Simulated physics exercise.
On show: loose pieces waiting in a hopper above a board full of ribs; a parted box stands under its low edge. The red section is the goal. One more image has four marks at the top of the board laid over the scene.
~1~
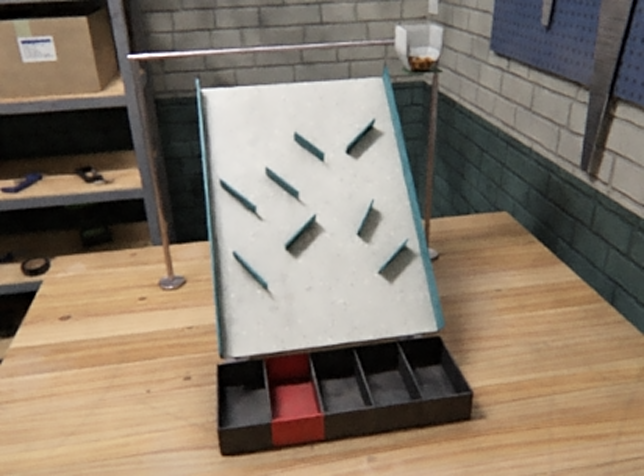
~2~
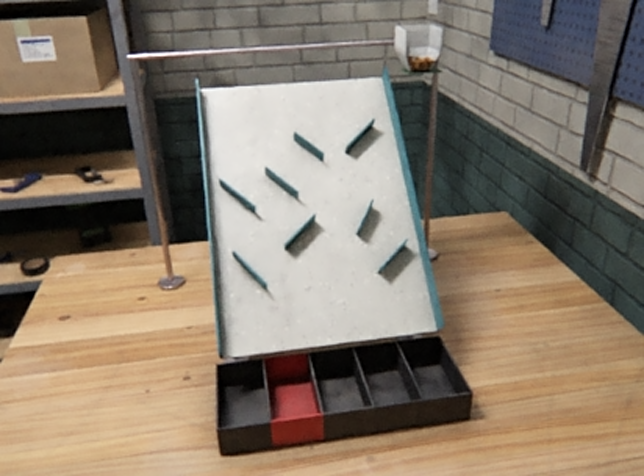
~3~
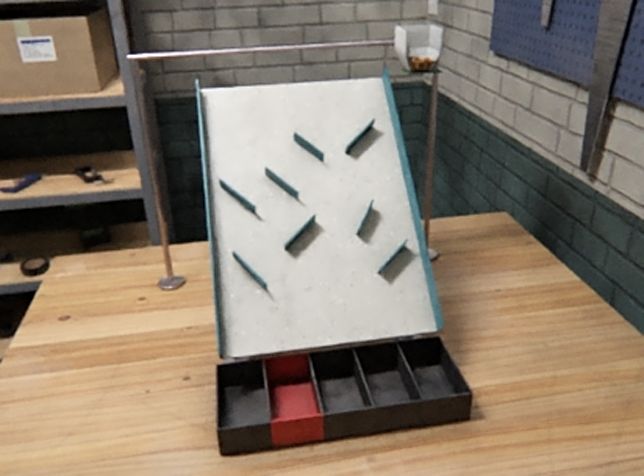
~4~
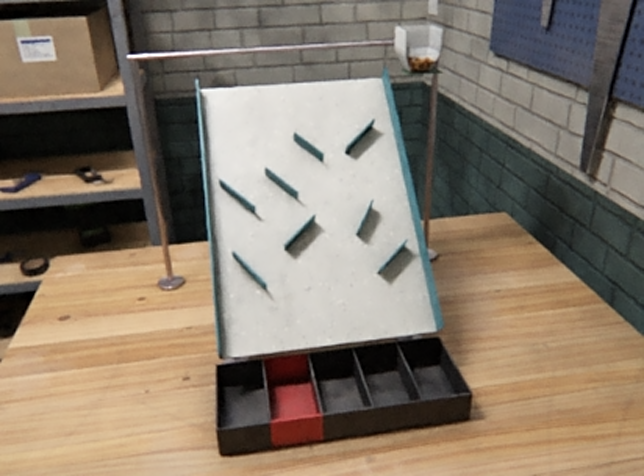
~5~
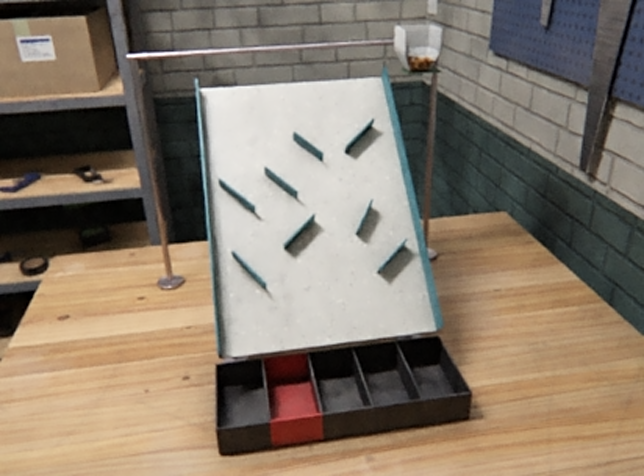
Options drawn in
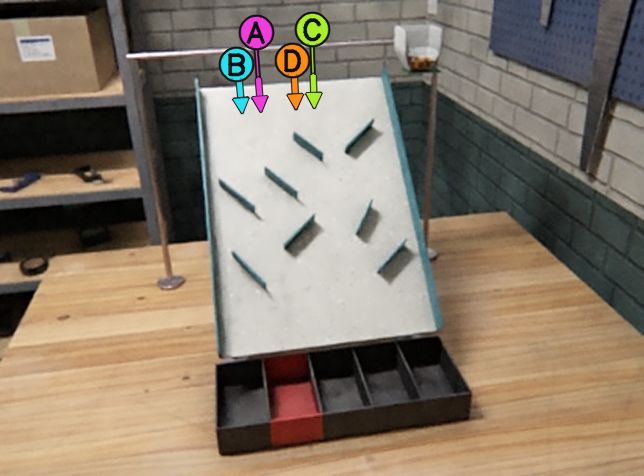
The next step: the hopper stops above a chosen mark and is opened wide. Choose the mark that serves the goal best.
I would pick mark B.
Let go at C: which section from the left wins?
The third.
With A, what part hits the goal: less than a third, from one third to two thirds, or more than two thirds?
Mark A gives from one third to two thirds.
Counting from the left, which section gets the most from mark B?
The second from the left.
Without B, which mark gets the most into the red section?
A.
On the marked copy, mark A meets the board at (260, 106); mark B meets the board at (241, 107); mark C meets the board at (314, 102); mark D meets the board at (295, 103).
Choosing A, about a third in the red section, about half in other sections.
Choosing B, about two thirds in the red section, about a quarter in other sections.
Choosing C, a small part in the red section, nearly all in other sections.
Choosing D, a stray few in the red section, nearly all in other sections.
